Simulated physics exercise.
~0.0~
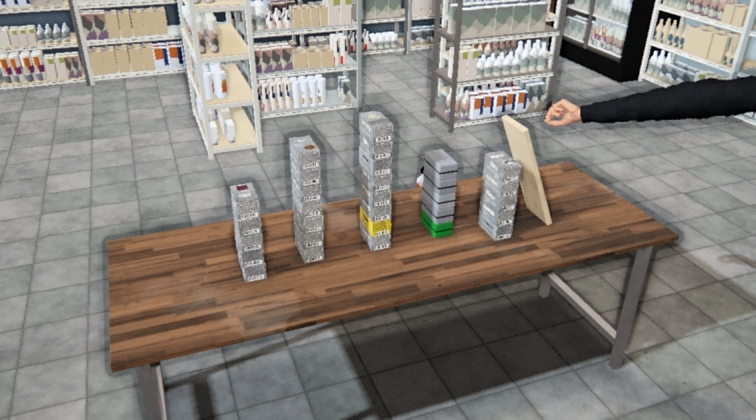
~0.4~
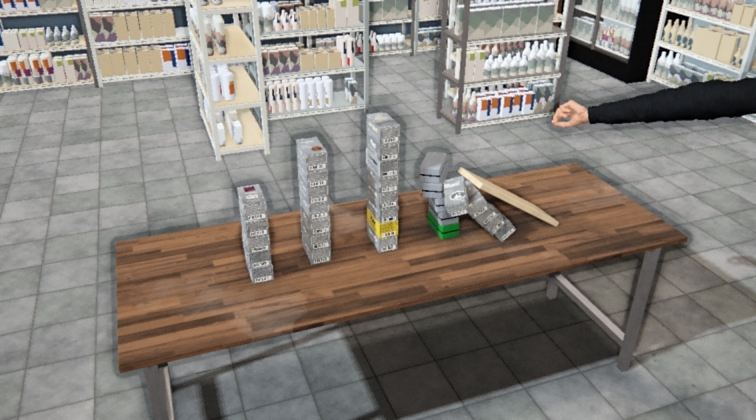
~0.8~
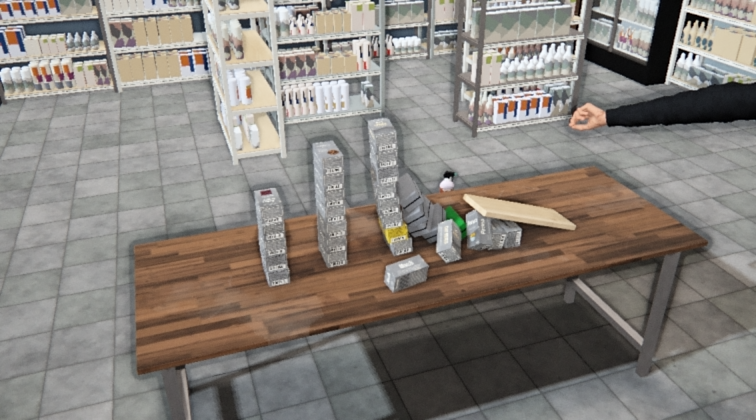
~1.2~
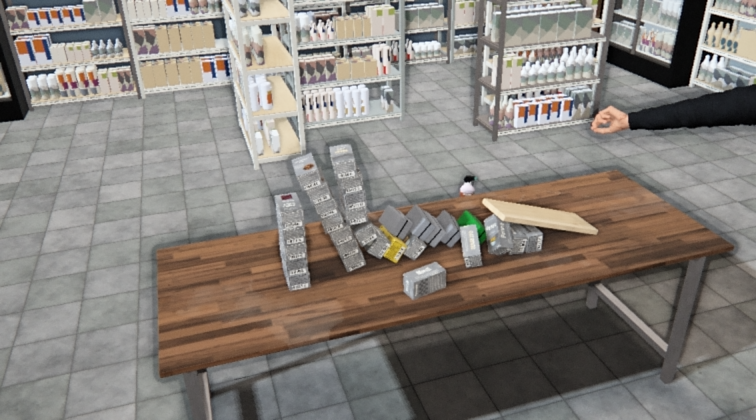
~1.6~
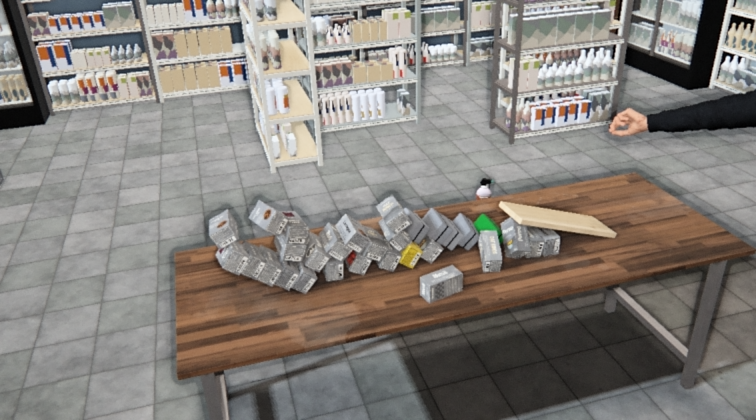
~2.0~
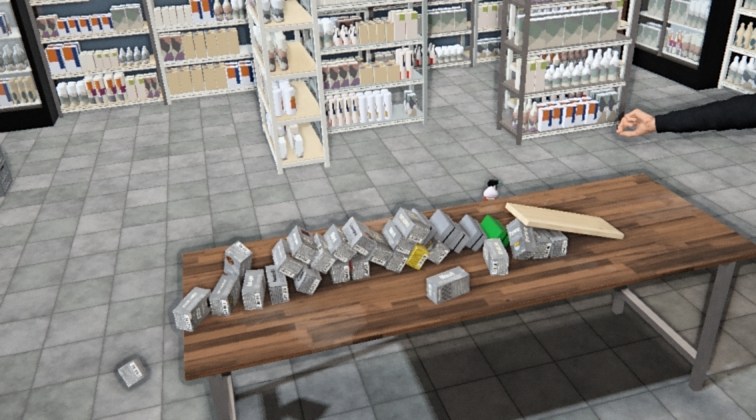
In a shop with tiled floors and stocked shelves, seen from above at an angle, a brown wooden table holds five grey stacks of packets, one with a yellow band and another with a green one. At the right, a dark-sleeved arm reaches in beside a pale board that leans toward the nearest stack. The board drops leftward, knocking that stack over into the green-banded one. The collapse runs left through the yellow-banded stack and then the last two. Finally every stack lies in a jumbled row, with one packet on the floor at left.
